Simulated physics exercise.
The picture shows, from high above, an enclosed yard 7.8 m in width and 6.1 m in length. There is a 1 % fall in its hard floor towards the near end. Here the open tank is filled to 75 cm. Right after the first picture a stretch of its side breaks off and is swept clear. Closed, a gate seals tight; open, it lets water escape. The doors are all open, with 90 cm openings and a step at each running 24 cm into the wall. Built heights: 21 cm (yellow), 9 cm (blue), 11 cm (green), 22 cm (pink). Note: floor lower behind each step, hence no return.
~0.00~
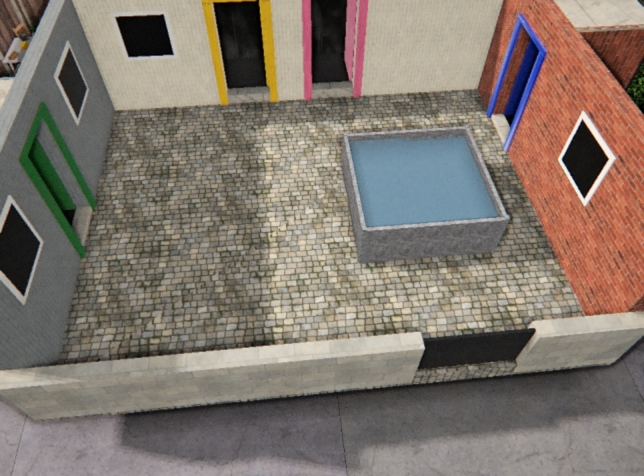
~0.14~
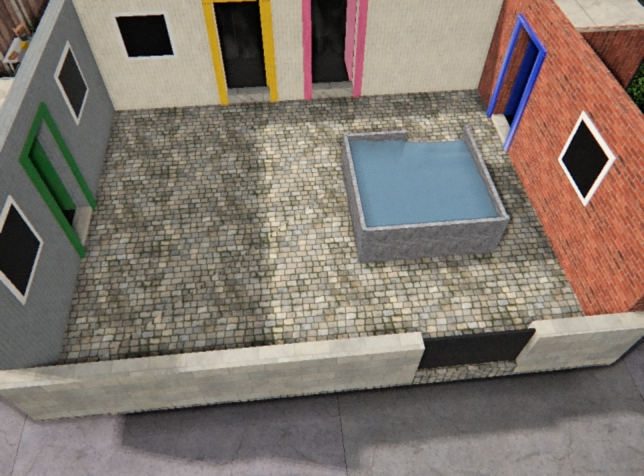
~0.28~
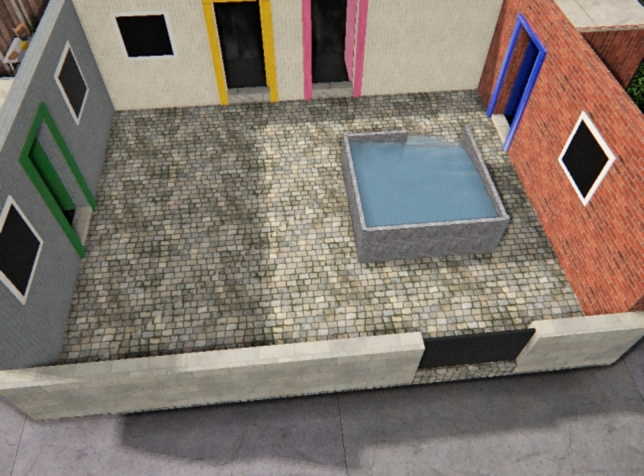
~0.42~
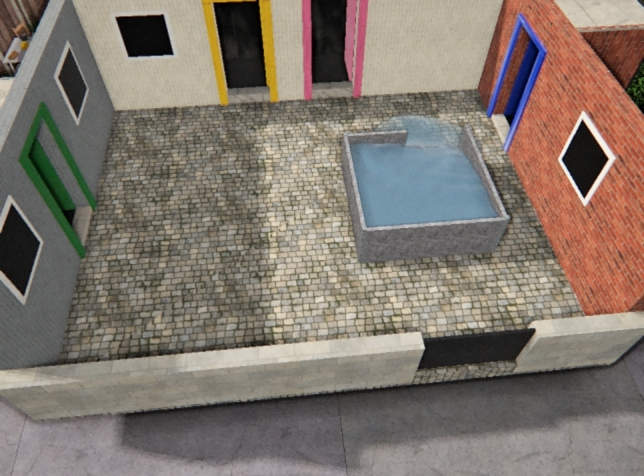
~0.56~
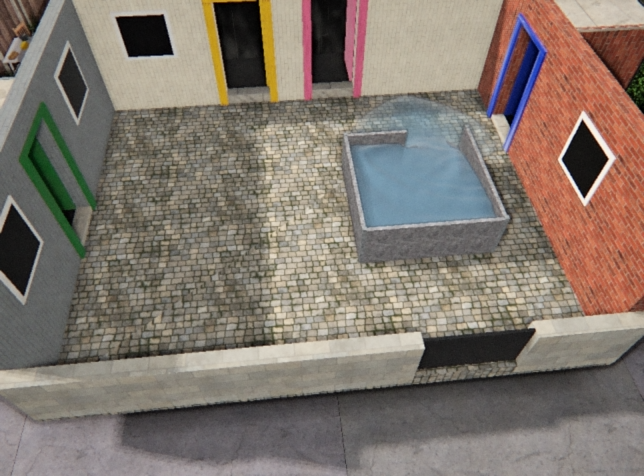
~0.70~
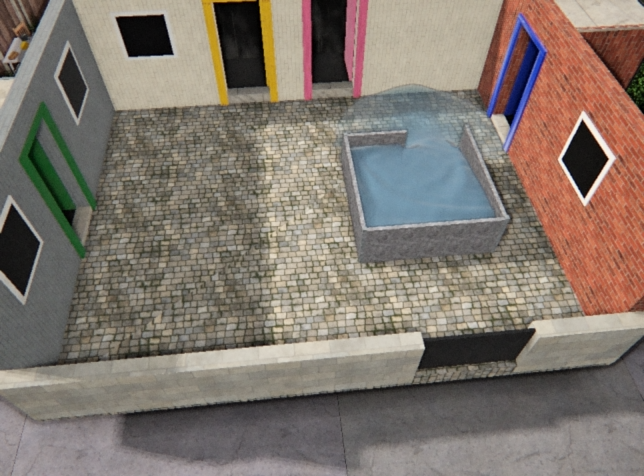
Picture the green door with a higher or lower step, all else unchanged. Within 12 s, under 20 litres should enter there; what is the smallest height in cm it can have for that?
Around 6 cm.
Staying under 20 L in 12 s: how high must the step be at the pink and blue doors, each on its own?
You'd want about 13.0 centimetres at pink and about 23 centimetres at blue.
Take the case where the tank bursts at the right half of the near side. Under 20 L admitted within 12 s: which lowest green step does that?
Required height: Approx. 7.5 cm.
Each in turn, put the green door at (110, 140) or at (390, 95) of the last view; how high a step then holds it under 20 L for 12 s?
About 12.0 cm, then about 34 cm.
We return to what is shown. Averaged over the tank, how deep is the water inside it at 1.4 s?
Roughly 53 cm on average.
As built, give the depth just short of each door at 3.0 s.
At the yellow door the depth is 6 cm, at blue 22 cm, at green 0 cm and at pink 17 cm.
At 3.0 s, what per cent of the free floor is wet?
35 %.
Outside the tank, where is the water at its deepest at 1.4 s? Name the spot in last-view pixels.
Near (477, 93).
After 1.4 s water covers 15 % of the floor, deepest (54 cm) near (477, 93); it has not reached the green door.
After 3.0 s water covers 35 % of the floor, deepest (32 cm) near (469, 93); it has not reached the green door.
After 12.0 s water covers 100 % of the floor, deepest (14 cm) near (52, 394); 5 cm at the green door, 0 litres in over its 11 cm step.
At the green door as built, the water arrived by 4.3 s and peaked near 11 cm at 5.2 s.
Run again over the same 12 s with other heights there, 26 litres in over 5.5 cm, 16 litres over 6.5 cm. The limit of 20 litres is kept from about 6 cm up.
